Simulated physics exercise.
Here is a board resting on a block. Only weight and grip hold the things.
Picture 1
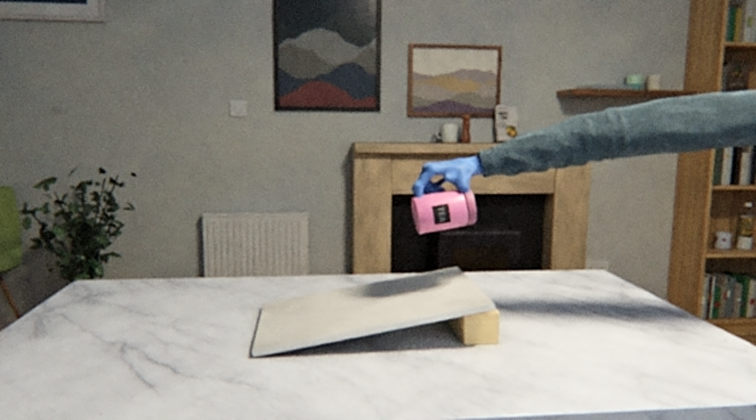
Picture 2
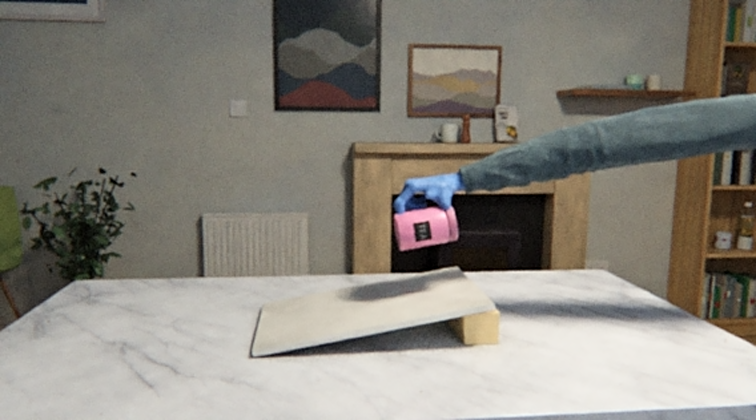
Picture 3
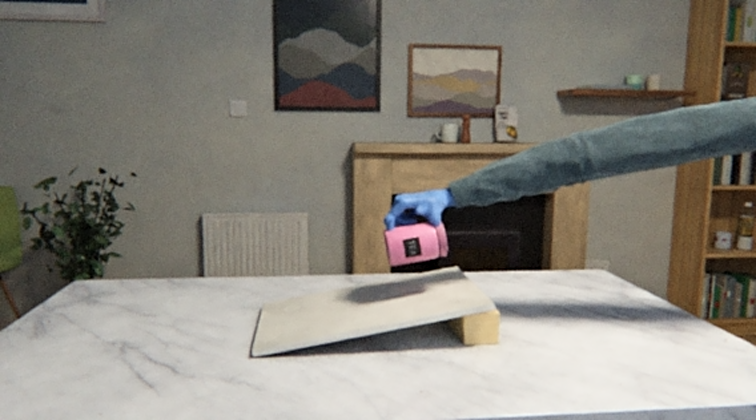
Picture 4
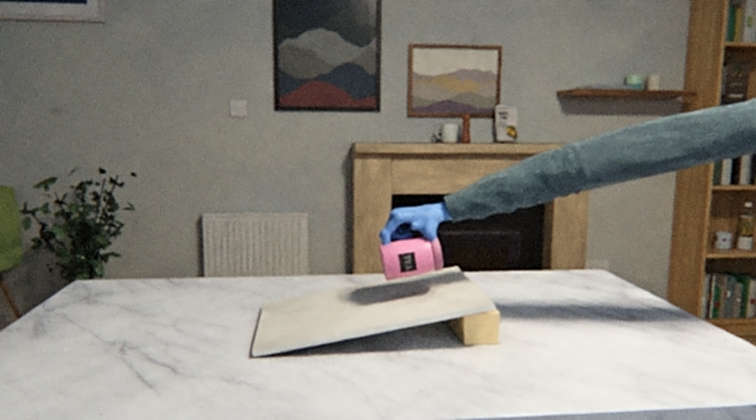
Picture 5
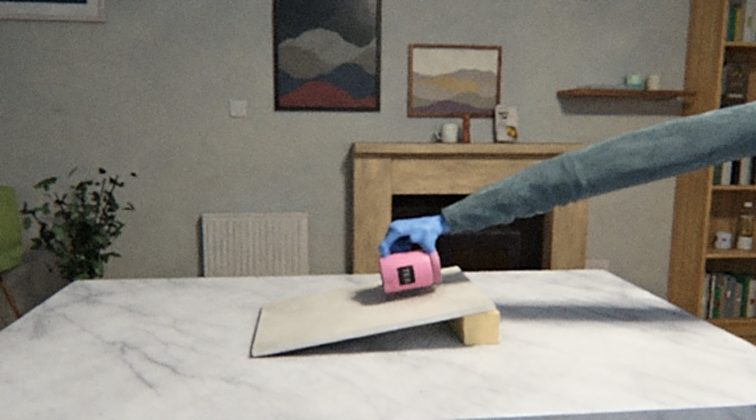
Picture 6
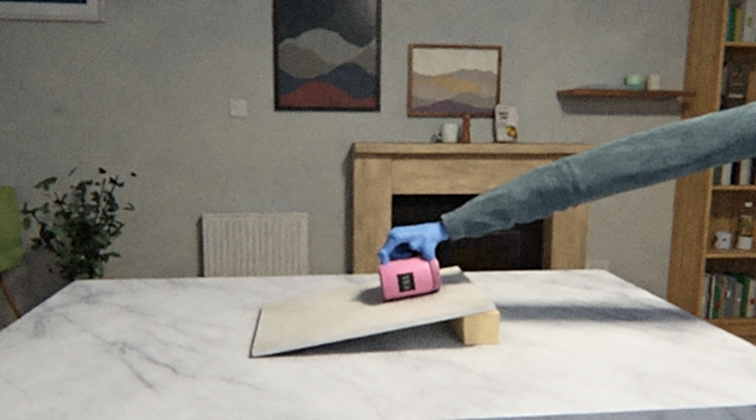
A blue-gloved hand lowers a pink jar leftward and down onto a sloping board.
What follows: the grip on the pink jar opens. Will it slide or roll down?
The pink jar stays where it is put.
Then, 0.30 s past the last view, nothing moves.
Then, 0.70 s past the last view, pink jar resting near (409, 277).
Finally, it is still in place. Final places as the last picture's camera would see them, pink jar near (409, 277). The pink jar keeps its place.
